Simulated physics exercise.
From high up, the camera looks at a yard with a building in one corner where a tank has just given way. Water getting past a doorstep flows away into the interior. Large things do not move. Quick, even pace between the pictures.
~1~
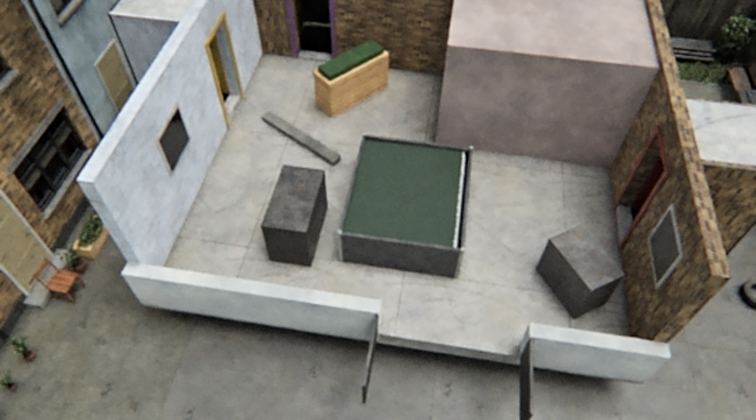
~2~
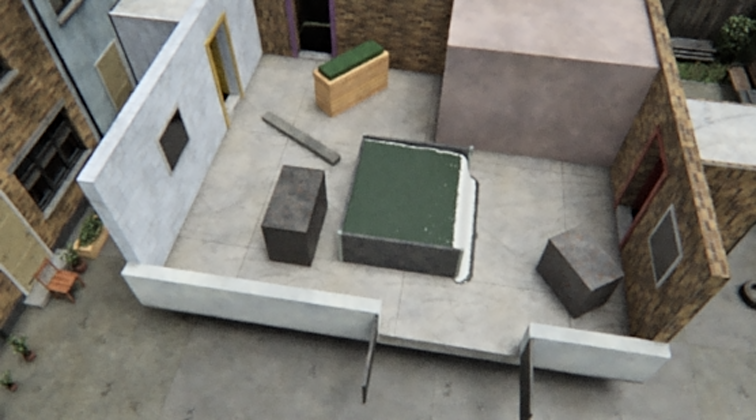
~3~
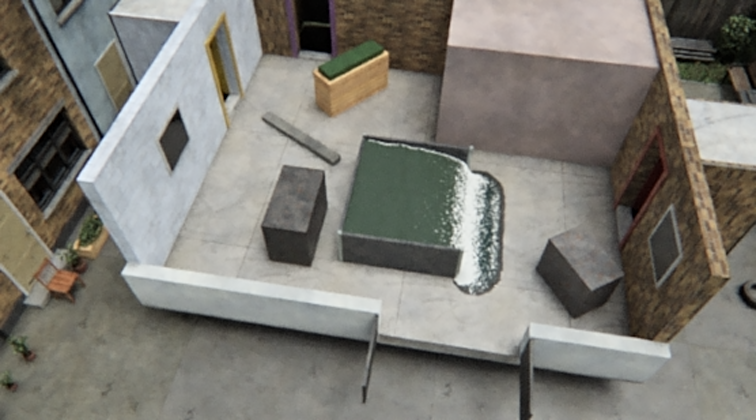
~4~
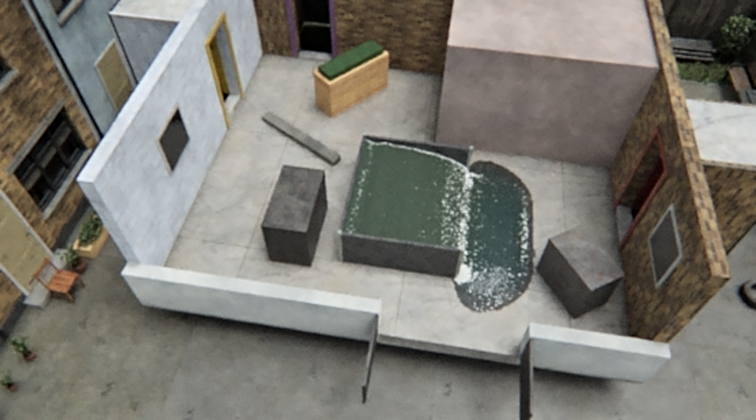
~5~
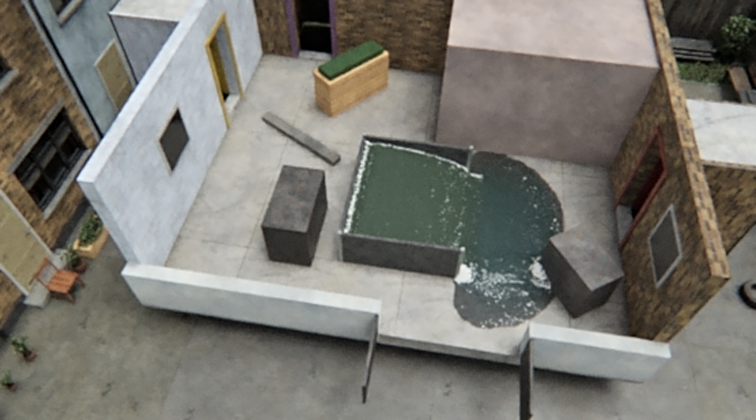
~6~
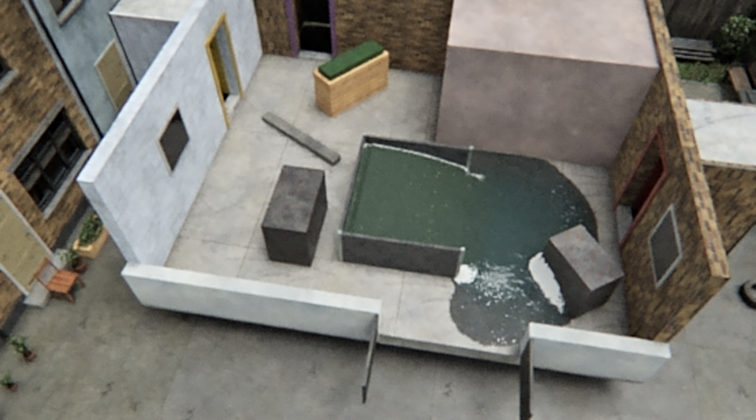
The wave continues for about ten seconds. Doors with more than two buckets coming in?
Purple door: Two or fewer; red door: Over two; yellow door: Two or fewer.
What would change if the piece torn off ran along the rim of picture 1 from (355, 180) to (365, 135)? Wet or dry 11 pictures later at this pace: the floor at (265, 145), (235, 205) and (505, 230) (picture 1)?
The first spot is swamped, the second swamped, the third spared.
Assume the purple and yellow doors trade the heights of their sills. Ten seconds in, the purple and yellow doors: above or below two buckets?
After the swap the purple door stays in check and the yellow door stays in check.
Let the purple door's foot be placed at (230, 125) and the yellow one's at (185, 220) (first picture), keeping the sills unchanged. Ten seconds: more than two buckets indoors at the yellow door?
Looking at it, the yellow one doesn't reach that level.
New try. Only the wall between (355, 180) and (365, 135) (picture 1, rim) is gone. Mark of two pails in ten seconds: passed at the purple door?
Going through it, purple ends up above.
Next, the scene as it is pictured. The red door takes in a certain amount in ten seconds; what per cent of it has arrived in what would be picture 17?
Around 50 percent.
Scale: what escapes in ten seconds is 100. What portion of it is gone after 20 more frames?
It would be around 45 %.
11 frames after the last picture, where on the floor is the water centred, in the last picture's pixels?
About (504, 233).
A moment on, water covers 30 % of the floor; the purple door not reached, the red door far over two buckets in, the yellow door not reached.
Next, water covers 30 % of the floor; the purple door not reached, the red door far over two buckets in, the yellow door not reached.
Then, water covers 35 % of the floor; the purple door not reached, the red door far over two buckets in, the yellow door not reached.
Later, water covers 55 % of the floor; the purple door not reached, the red door far over two buckets in, the yellow door not reached.
In the end, water covers 80 % of the floor; the purple door wet at the sill, nothing in, the red door far over two buckets in, the yellow door wet at the sill, nothing in.
